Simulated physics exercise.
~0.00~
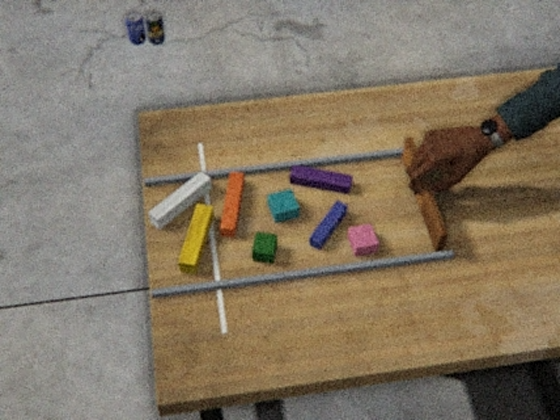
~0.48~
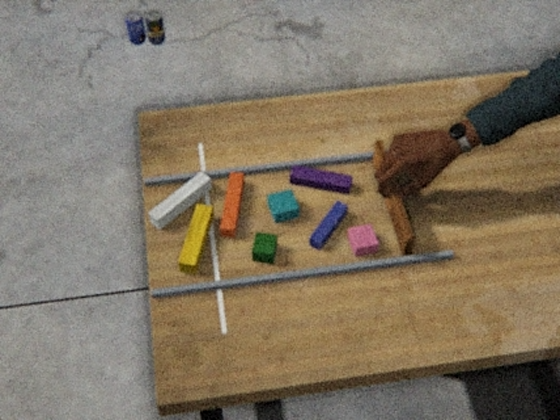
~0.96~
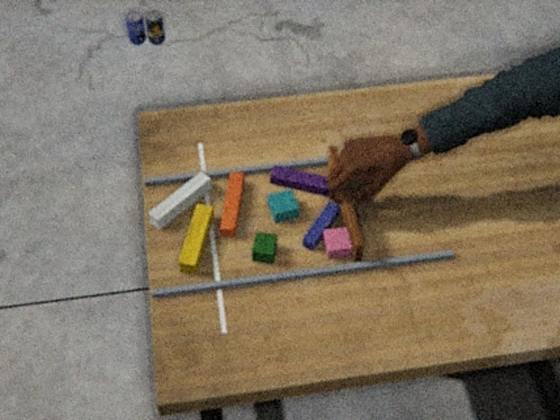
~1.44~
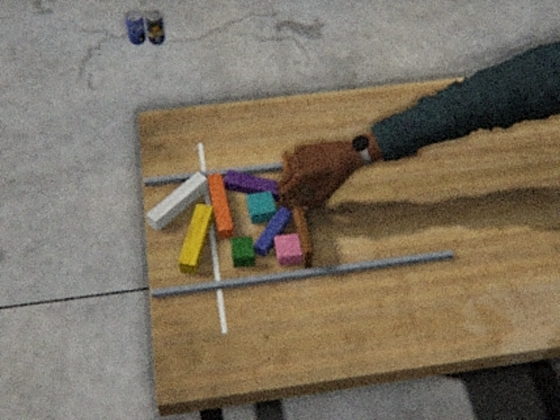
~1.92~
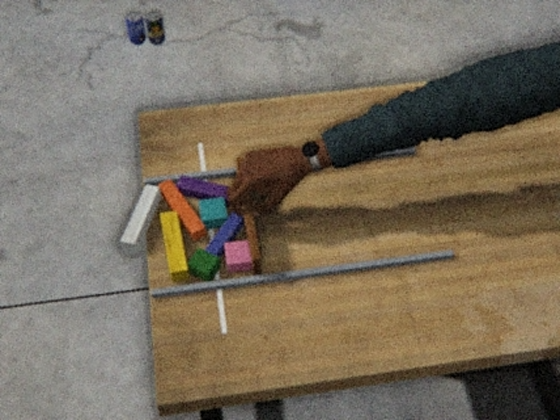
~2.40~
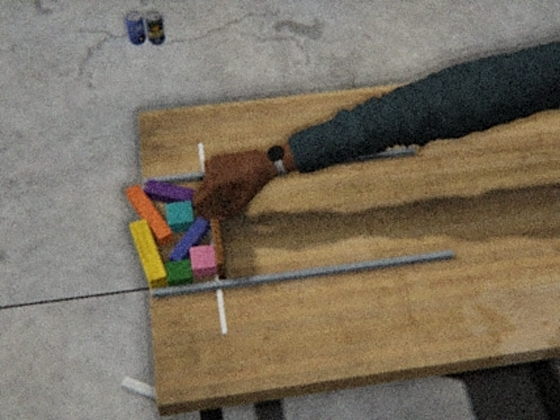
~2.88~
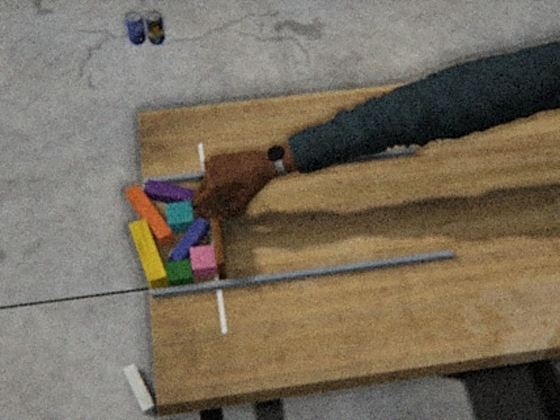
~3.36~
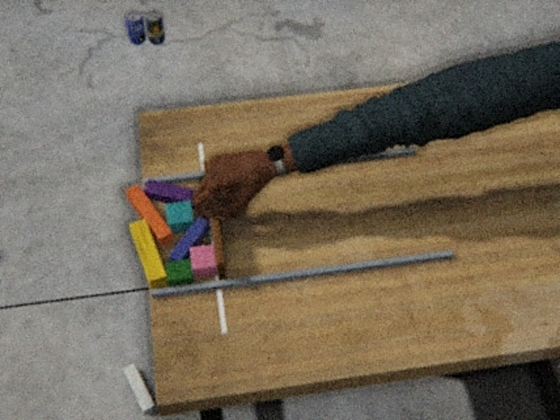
On a wooden tabletop above a grey concrete floor, colourful long and short blocks lie at various angles between two rails, with a strip of white tape crossing near the left edge. A hand holding an upright board slides it leftward, gathering the pink, blue and purple pieces first. The push then packs the teal, green, orange and yellow blocks together, driving the white stick out over the edge. The white stick drops to the floor as the board reaches the tape and stops. It ends up lying near the table's lower left corner, while the others stay bunched at the edge, some overhanging.
